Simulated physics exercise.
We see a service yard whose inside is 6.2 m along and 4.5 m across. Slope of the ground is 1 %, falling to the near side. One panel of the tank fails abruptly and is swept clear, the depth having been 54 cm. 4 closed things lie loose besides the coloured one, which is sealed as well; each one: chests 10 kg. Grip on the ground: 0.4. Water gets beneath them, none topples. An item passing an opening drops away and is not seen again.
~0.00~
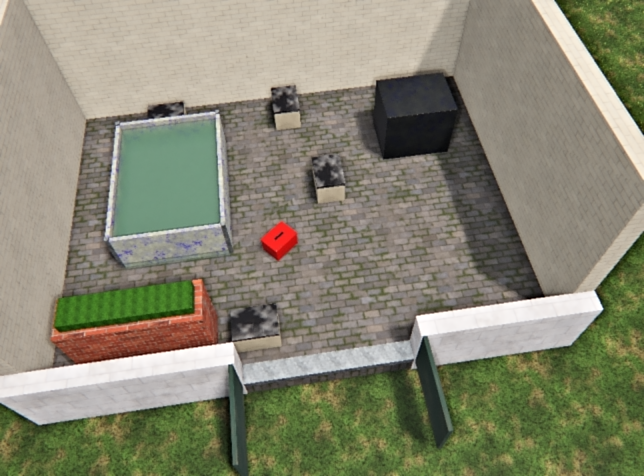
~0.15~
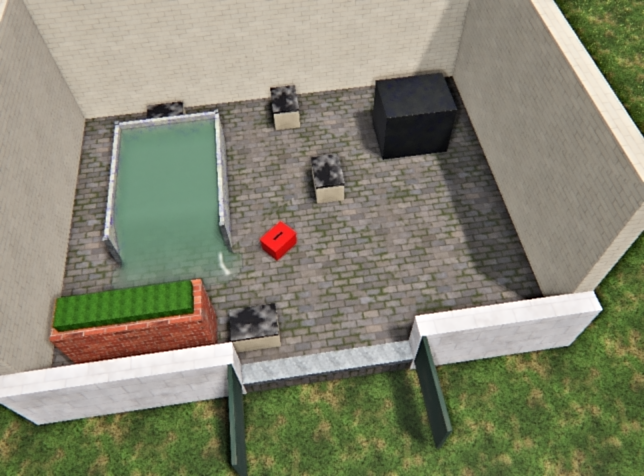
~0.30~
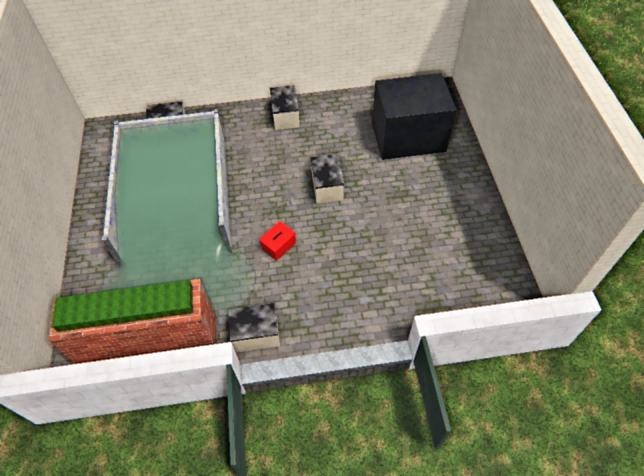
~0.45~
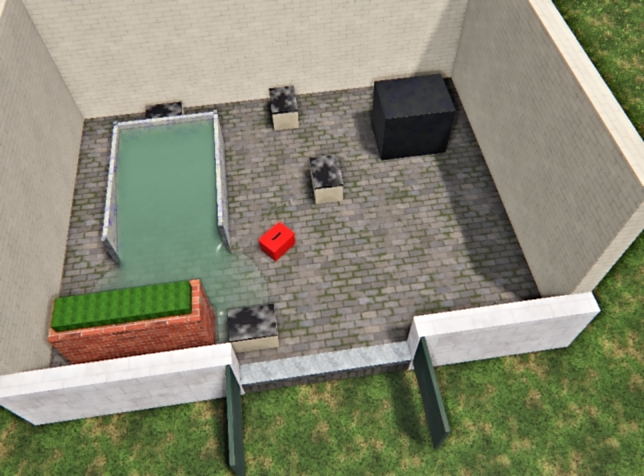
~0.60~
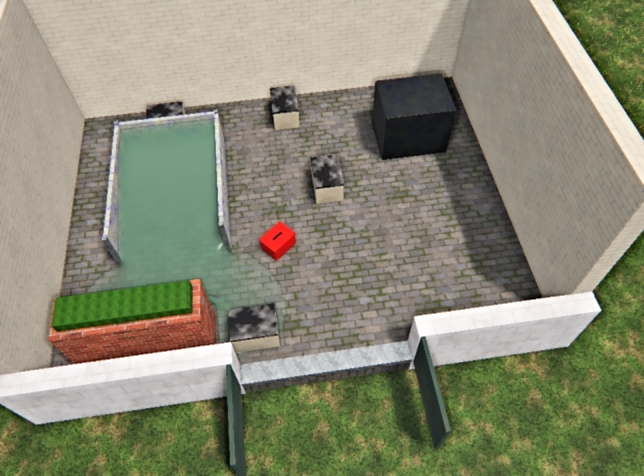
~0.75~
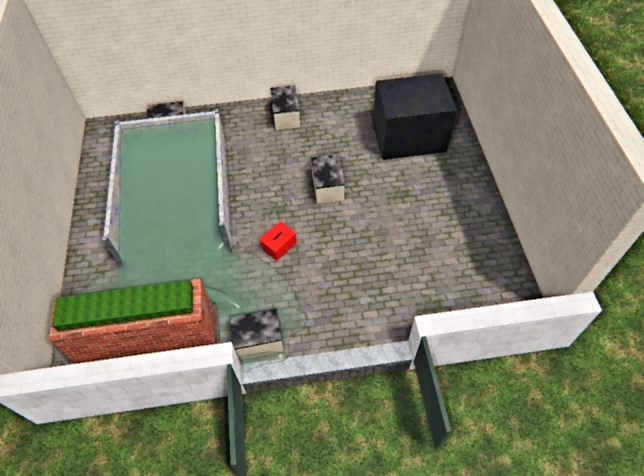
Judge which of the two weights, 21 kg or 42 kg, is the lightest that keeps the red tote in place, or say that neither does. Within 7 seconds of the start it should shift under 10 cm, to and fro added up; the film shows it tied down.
Light is plenty.
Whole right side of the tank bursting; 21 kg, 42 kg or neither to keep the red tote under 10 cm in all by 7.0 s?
Under that change, neither pick does it.
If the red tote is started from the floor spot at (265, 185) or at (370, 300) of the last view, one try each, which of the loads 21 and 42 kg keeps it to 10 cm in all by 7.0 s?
At the first place the small mass does it, and at the second you need the bigger mass.
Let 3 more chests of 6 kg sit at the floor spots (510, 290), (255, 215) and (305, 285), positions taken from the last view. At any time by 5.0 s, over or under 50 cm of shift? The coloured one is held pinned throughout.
Taking them one by one: Above the mark; below the mark; above the mark.
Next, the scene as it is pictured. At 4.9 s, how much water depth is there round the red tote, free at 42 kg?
Close to 1 cm deep.
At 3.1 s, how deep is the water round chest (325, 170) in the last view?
Depth: Near 0 cm.
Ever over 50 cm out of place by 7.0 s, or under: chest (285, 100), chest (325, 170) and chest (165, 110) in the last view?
Well, they come out exceeding it, not exceeding it and exceeding it, in that order.
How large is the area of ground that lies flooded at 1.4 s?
8.5 m2.
After 1.4 s the red tote would be 0 cm from its start with 21 kg and 0 cm from its start with 42 kg; 0 cm of water round it then.
After 3.1 s the red tote would be 0 cm from its start with 21 kg and 0 cm from its start with 42 kg; 3 cm of water round it then.
After 4.9 s the red tote would be 0 cm from its start with 21 kg and 0 cm from its start with 42 kg; 1 cm of water round it then.
After 7.0 s the red tote would be 0 cm from its start with 21 kg and 0 cm from its start with 42 kg; 1 cm of water round it then.
